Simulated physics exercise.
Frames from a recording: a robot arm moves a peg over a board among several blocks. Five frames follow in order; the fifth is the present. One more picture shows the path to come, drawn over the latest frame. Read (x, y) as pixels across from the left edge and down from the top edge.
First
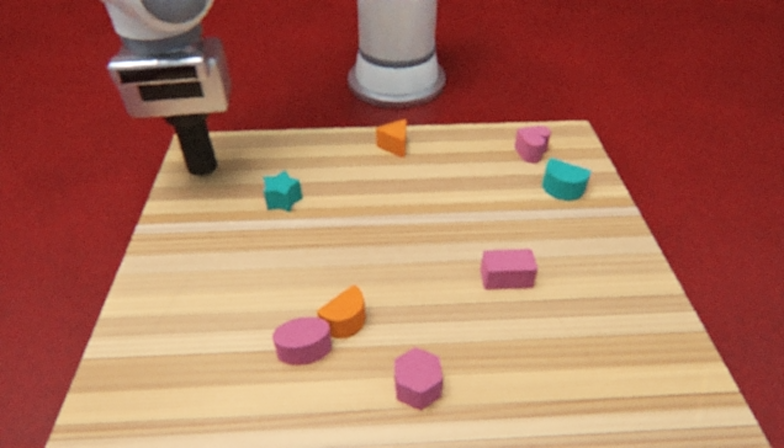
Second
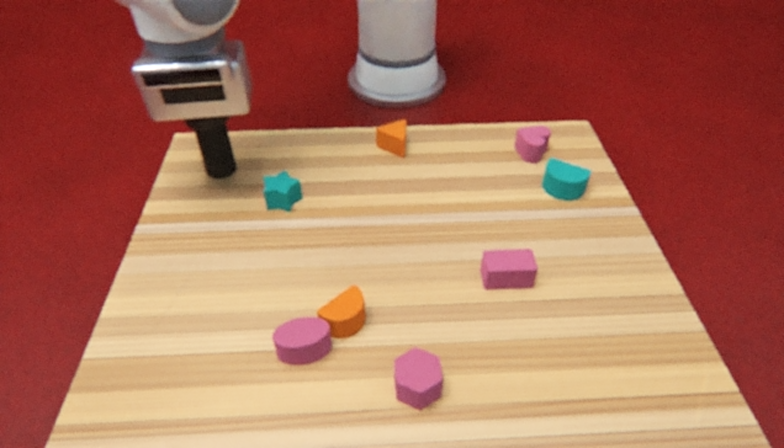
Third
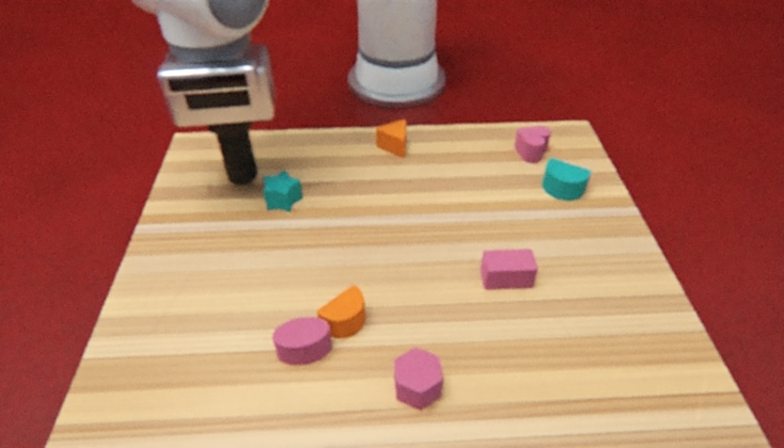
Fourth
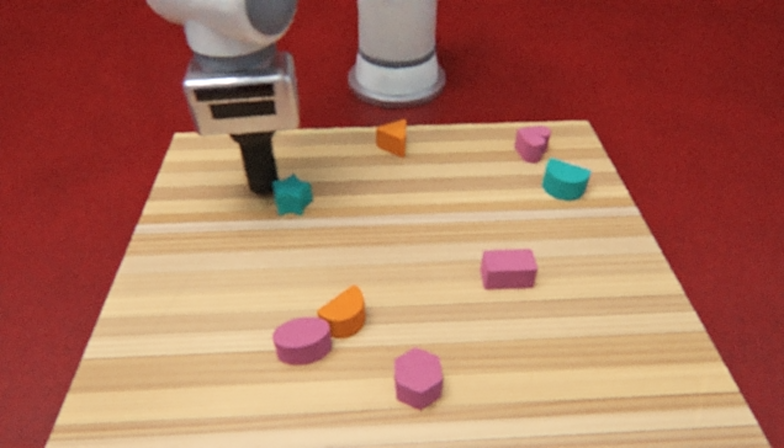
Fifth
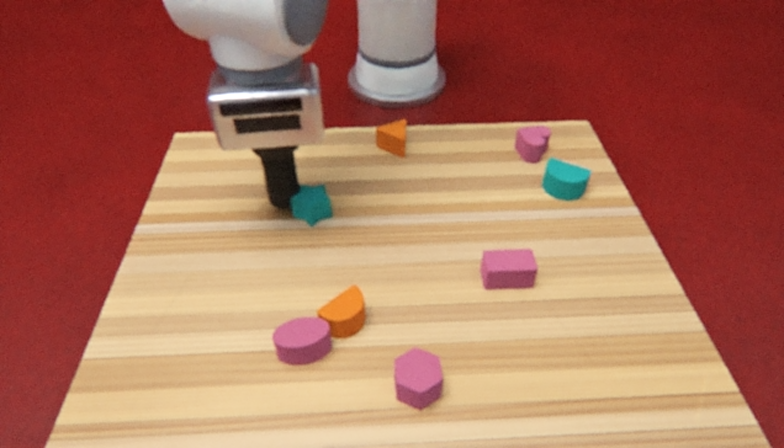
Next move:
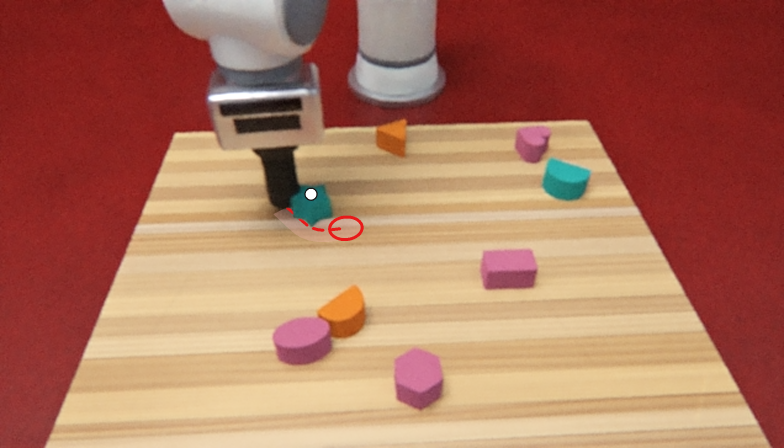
Robot arm moving a black peg rightward across a wooden board, then pushing a turquoise star block to the right among scattered blocks.
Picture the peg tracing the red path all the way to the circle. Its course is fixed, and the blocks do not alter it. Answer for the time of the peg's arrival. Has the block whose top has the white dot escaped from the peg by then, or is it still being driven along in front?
Expect to find it ahead of the peg.
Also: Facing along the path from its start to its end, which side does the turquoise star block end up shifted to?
Moves left.
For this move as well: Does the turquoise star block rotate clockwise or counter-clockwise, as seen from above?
I'd predict that, seen from above, the turquoise star block rotates counter-clockwise.
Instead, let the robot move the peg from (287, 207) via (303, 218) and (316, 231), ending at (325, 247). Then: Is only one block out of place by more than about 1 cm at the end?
Short answer: Yes.
The line goes from (287, 207) over (301, 220) and (320, 230) to (346, 228); the dot is on the turquoise star block.
On the path given first. Halfway along, peg at (308, 219); turquoise star block at (337, 203), turned 30° anticlockwise.
At the end, peg at (345, 220); turquoise star block at (372, 199), turned 45° anticlockwise.
